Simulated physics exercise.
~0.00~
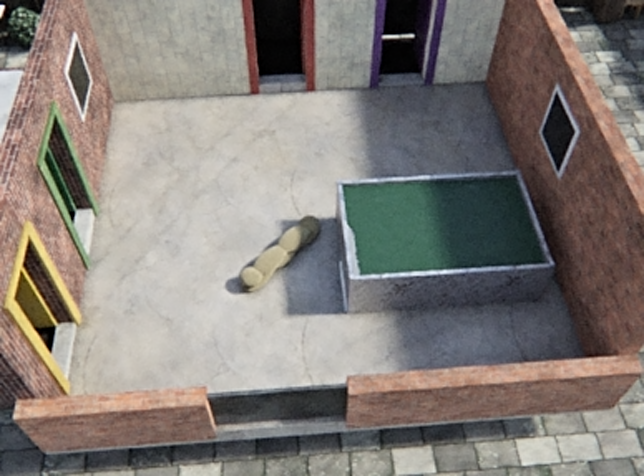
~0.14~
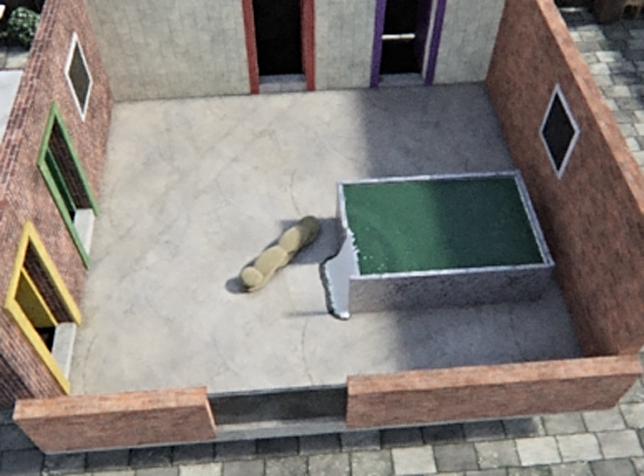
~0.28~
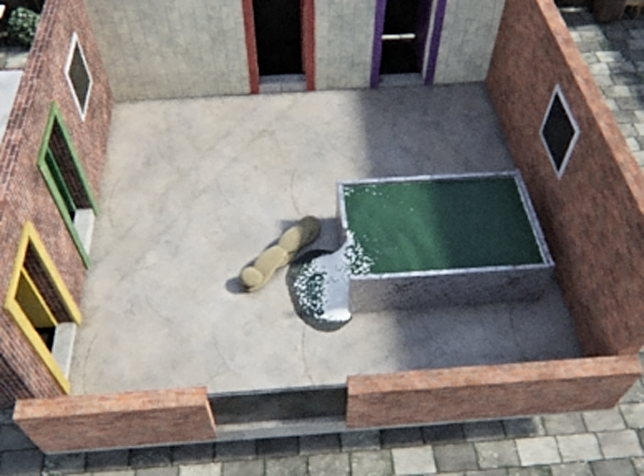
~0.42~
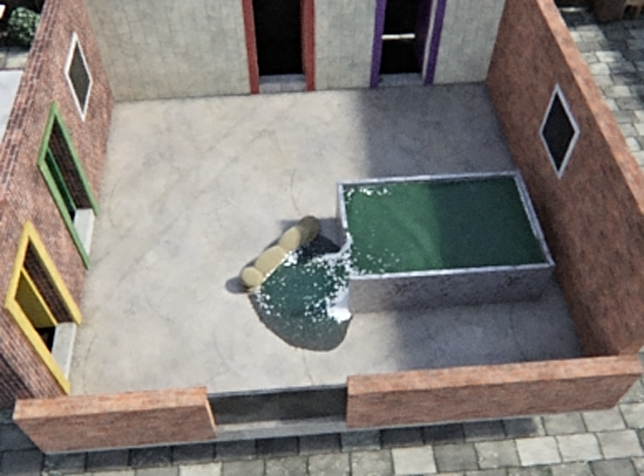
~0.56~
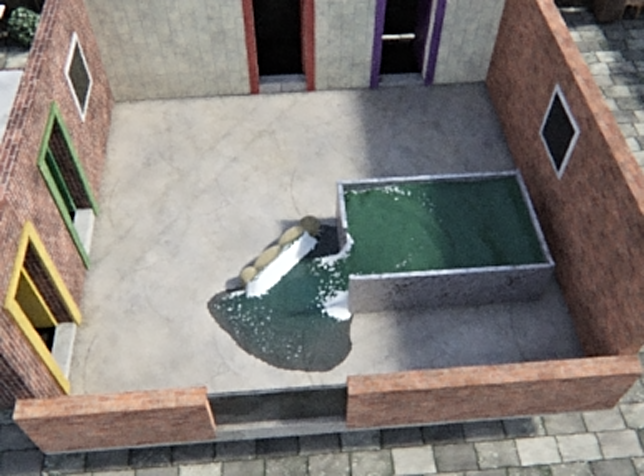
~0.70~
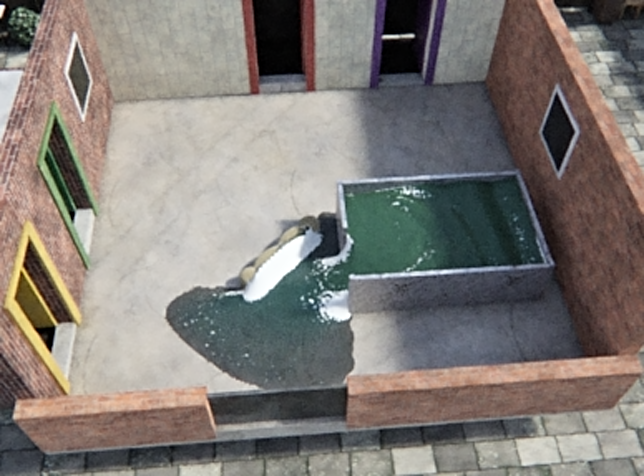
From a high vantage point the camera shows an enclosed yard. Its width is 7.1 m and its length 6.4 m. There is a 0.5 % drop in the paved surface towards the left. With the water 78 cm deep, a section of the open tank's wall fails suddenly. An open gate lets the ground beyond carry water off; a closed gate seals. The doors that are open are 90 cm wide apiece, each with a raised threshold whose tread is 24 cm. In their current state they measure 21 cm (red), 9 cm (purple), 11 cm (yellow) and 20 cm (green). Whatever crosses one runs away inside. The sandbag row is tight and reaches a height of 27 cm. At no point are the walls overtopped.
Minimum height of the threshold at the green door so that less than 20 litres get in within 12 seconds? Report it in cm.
Roughly 6.5 cm.
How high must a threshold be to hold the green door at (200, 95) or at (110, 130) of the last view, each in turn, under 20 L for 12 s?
11.5 and 11.5 cm.
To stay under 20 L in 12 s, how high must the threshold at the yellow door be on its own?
At yellow, roughly 31 cm.
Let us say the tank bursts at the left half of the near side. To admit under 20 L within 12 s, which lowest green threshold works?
You'd want it roughly 8.0 centimetres tall.
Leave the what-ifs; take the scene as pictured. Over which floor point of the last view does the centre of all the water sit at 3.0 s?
At about (322, 289).
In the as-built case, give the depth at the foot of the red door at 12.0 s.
It stands about 7.0 centimetres deep.
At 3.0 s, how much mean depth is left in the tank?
Around 41 cm deep on average.
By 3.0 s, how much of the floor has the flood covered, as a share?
Wet: Close to 40 %.
After 1.4 s water covers 25 % of the floor, deepest (48 cm) near (277, 274); it has not reached the green door.
After 3.0 s water covers 40 % of the floor, deepest (44 cm) near (61, 426); 14 cm at the green door, 0 litres in over its 20 cm threshold.
After 12.0 s water covers 95 % of the floor, deepest (12 cm) near (115, 104); 6 cm at the green door, 0 litres in over its 20 cm threshold.
At the green door as built, the water arrived by 2.2 s and peaked near 14 cm at 3.0 s.
Run again over the same 12 s with other heights there, 31 litres in over 5.5 cm, 12 litres over 7.5 cm. The limit of 20 litres is kept from about 6.5 cm up.
